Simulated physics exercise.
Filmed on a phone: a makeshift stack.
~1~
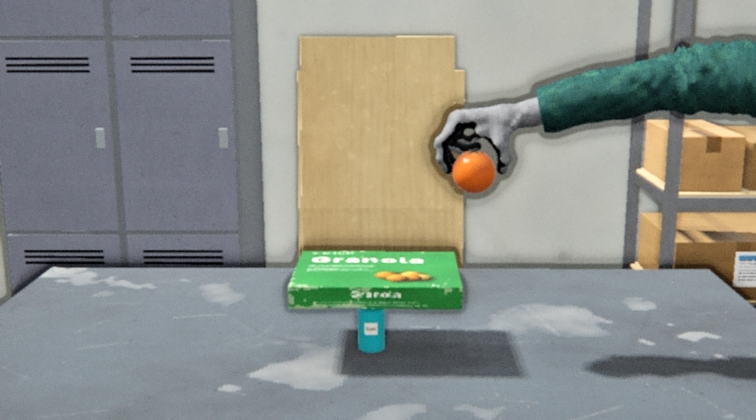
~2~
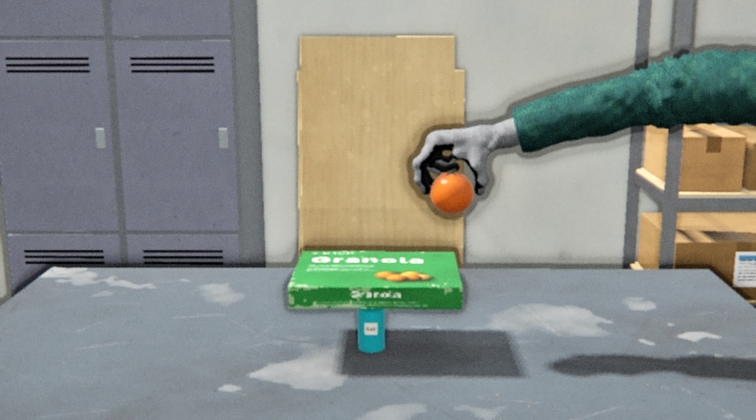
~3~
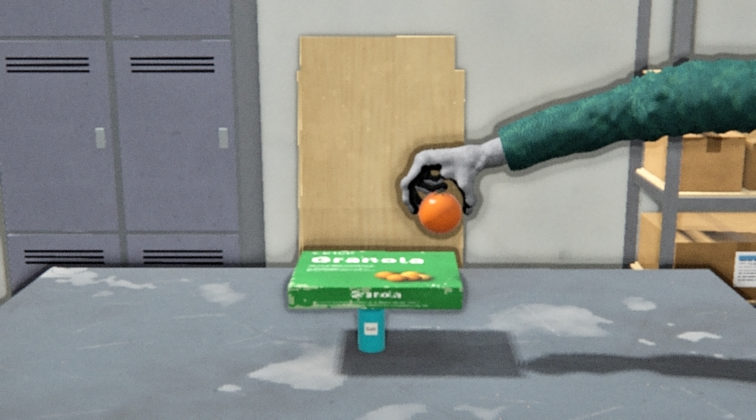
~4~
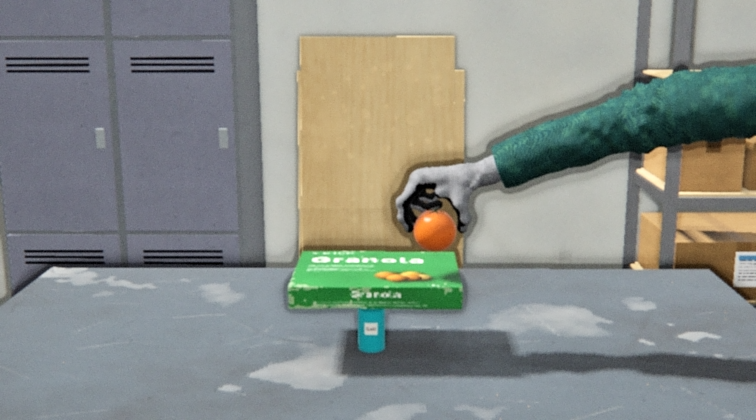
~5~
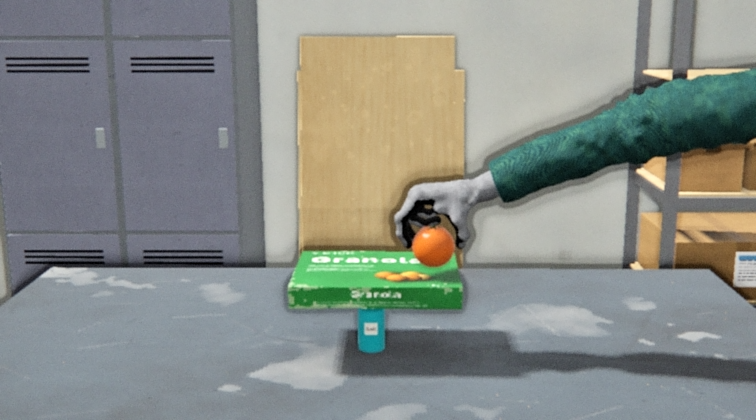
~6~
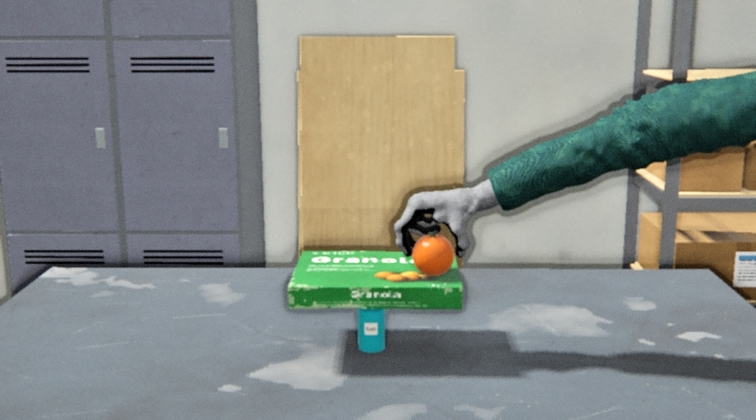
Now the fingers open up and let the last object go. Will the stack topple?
Falls down.
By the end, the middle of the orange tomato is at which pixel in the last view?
I'd point to roughly (533, 348).
Then, 0.30 s after the last picture, orange tomato now fallen; green packet tipped 44° from how it was.
Then, 0.40 s after the last picture, green packet tipped 50° from how it was.
Then, 0.60 s after the last picture, green packet now fallen; turquoise shaker slid about its own width.
Then, 0.70 s after the last picture, turquoise shaker slid well along.
At rest, fallen, green packet and orange tomato; moved from the start, turquoise shaker. Seen from the same camera at the end, orange tomato near (534, 348). The stack loses its balance.
